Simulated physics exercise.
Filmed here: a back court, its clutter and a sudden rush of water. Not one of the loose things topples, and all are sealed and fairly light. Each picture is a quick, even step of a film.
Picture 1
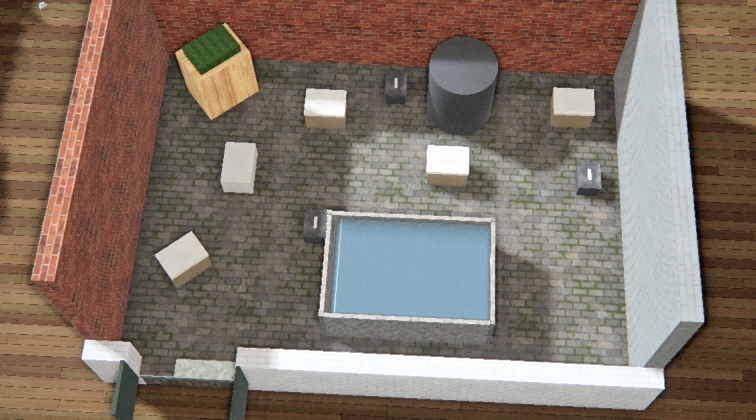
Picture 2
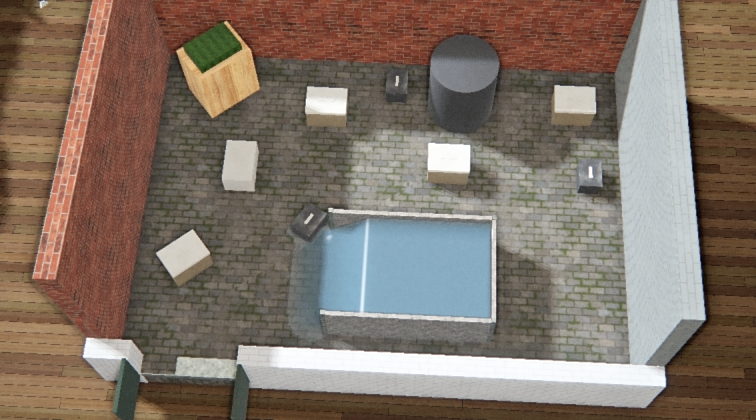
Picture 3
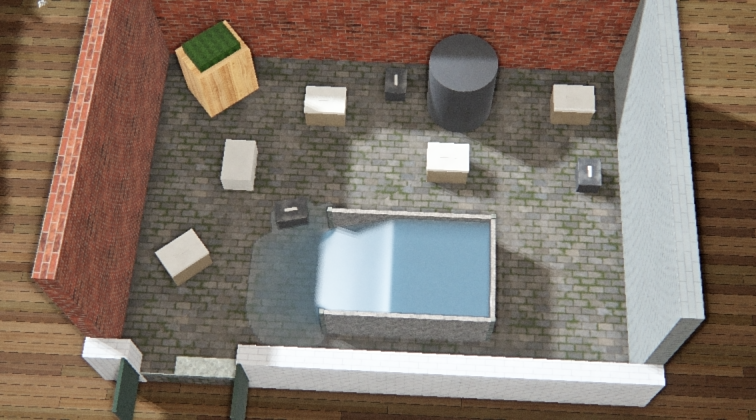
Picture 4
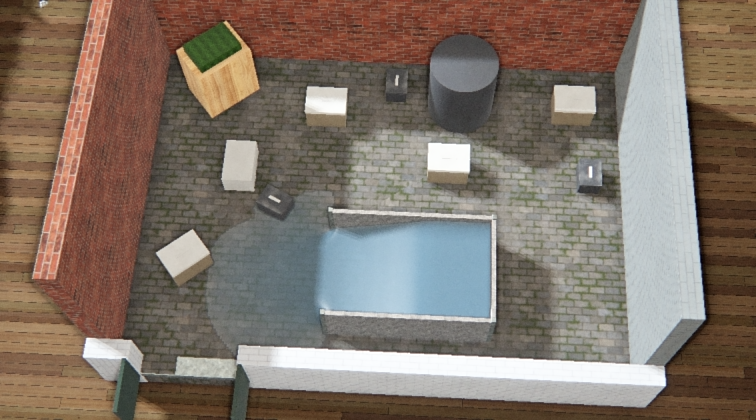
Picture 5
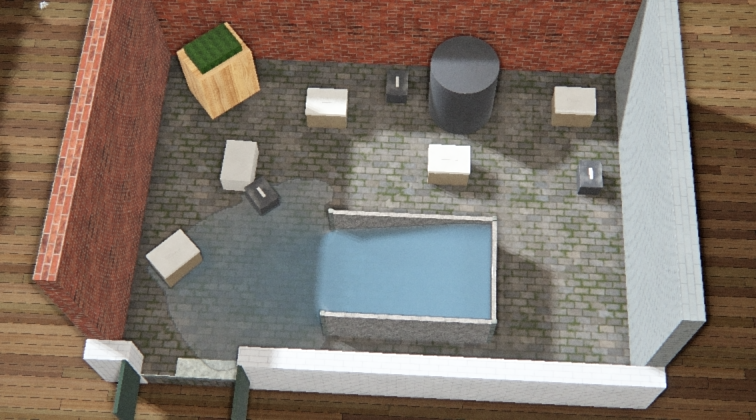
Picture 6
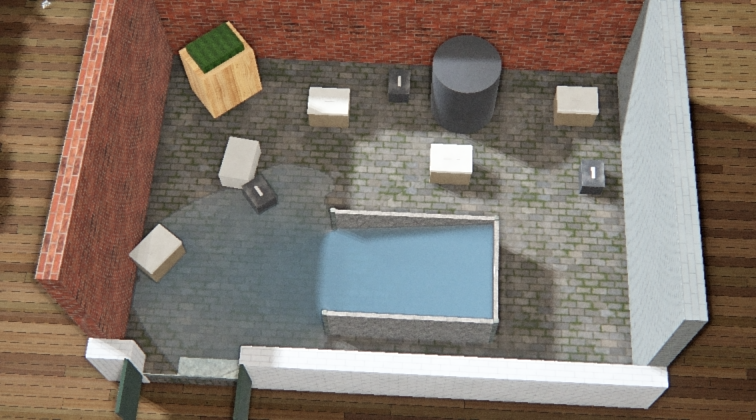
Water rushes from the left end of a pale-walled pool across a paved, brick-walled back court, seen from high above by a steady camera. Five pale boxes and three dark ones stand around a dark grey cylinder, with a wooden planter at upper left. The spreading sheet first pushes the dark tote beside the pool leftward and back, then slides the lower-left pale chest left, while another pale box shifts slightly.
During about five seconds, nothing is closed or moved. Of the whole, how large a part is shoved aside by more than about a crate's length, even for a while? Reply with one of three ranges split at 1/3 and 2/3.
1/3 to 2/3.
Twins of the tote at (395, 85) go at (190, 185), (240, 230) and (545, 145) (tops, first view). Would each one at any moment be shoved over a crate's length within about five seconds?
Taking them one at a time: Gets driven off, then gets driven off, then remains close.
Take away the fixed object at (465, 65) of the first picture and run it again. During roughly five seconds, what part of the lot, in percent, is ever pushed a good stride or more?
It comes to some 60 per cent of the lot.
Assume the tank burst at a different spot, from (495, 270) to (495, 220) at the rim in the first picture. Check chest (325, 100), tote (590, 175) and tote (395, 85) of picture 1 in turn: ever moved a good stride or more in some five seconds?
Here's my take, in sequence: Fails to go that far, dislodged that far, and dislodged that far.
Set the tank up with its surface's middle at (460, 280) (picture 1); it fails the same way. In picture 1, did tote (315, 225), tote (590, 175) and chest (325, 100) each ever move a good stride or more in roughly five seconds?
Well, the first one got driven a long way, the second didn't get far, and the third got driven a long way.
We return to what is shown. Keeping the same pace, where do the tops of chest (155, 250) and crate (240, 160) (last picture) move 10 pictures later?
Near pixel (152, 181) and pixel (182, 102).
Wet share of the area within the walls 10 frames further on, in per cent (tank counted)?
Something like 45 in a hundred.
A moment on, 2 of 8 are well off their spots; 2 afloat.
Next, 3 of 8 are well off their spots; 3 afloat.
Later, 3 of 8 are well off their spots; 3 afloat.
In the end, 4 of 8 are well off their spots, and 4 have been at some point; 5 afloat.
